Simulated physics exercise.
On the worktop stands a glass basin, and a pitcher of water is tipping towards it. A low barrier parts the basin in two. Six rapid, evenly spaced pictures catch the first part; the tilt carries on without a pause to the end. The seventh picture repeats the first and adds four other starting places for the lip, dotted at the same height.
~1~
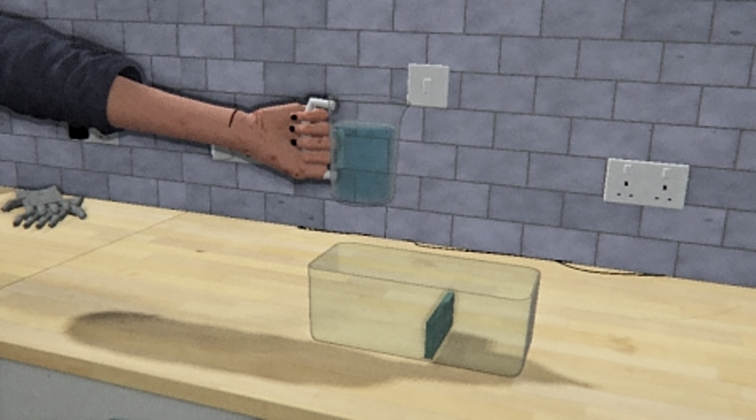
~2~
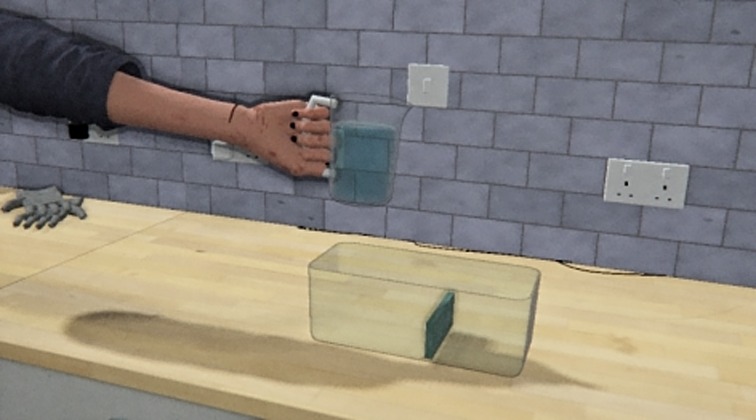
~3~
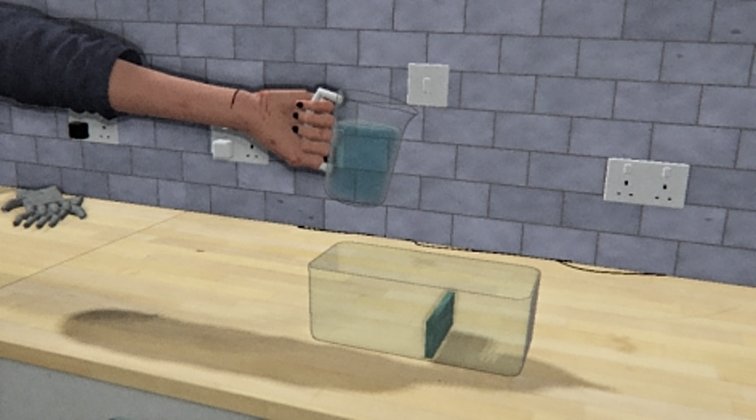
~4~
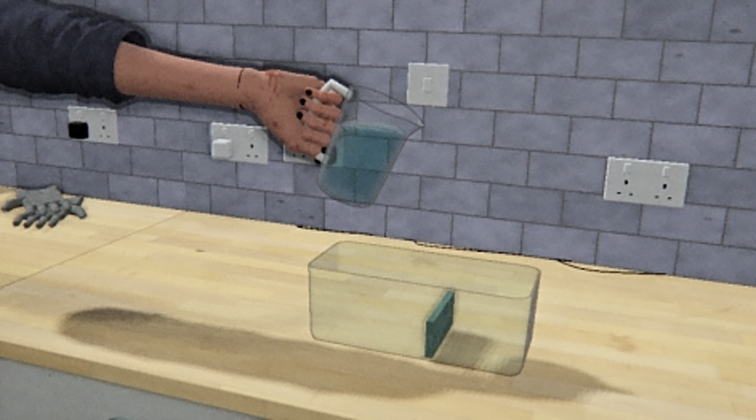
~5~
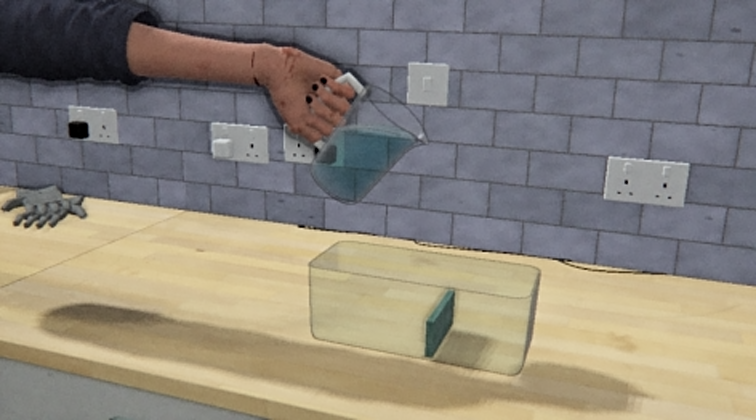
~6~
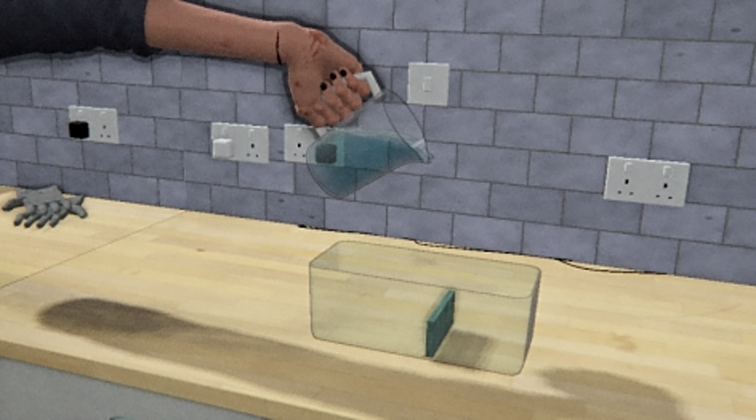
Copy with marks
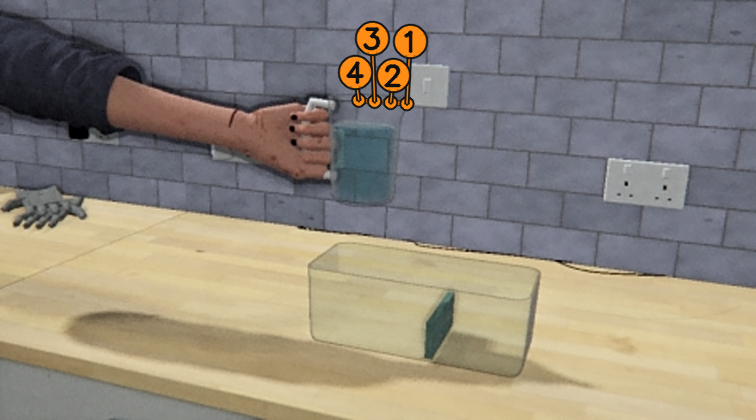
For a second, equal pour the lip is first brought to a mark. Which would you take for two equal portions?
Place 2 does it best.
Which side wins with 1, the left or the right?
The right side.
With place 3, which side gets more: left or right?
The left one.
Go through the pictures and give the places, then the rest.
Upright, lip at (409, 103); basin from (311, 337) to (522, 376); top of the wall at (441, 306); nothing has left yet.
Tipped about 3°, lip at (411, 106); nothing has left yet.
Tipped about 11°, lip at (417, 113); nothing has left yet.
Tipped about 23°, lip at (423, 125); nothing has left yet.
Tipped about 38°, lip at (427, 143); nothing has left yet.
Tipped about 54°, lip at (427, 162); water is over the lip, down to (427, 162).
On the marked copy, 1 at (406, 103); 2 at (390, 102); 3 at (374, 101); 4 at (358, 100).
If 1 is chosen, about 8 % ends left of the wall and 90 % right of it.
If 2 is chosen, about 50 % ends left of the wall and 49 % right of it.
If 3 is chosen, about 83 % ends left of the wall and 6 % right of it; 11 % is lost outside.
If 4 is chosen, about 91 % ends left of the wall and 2 % right of it; 7 % is lost outside.
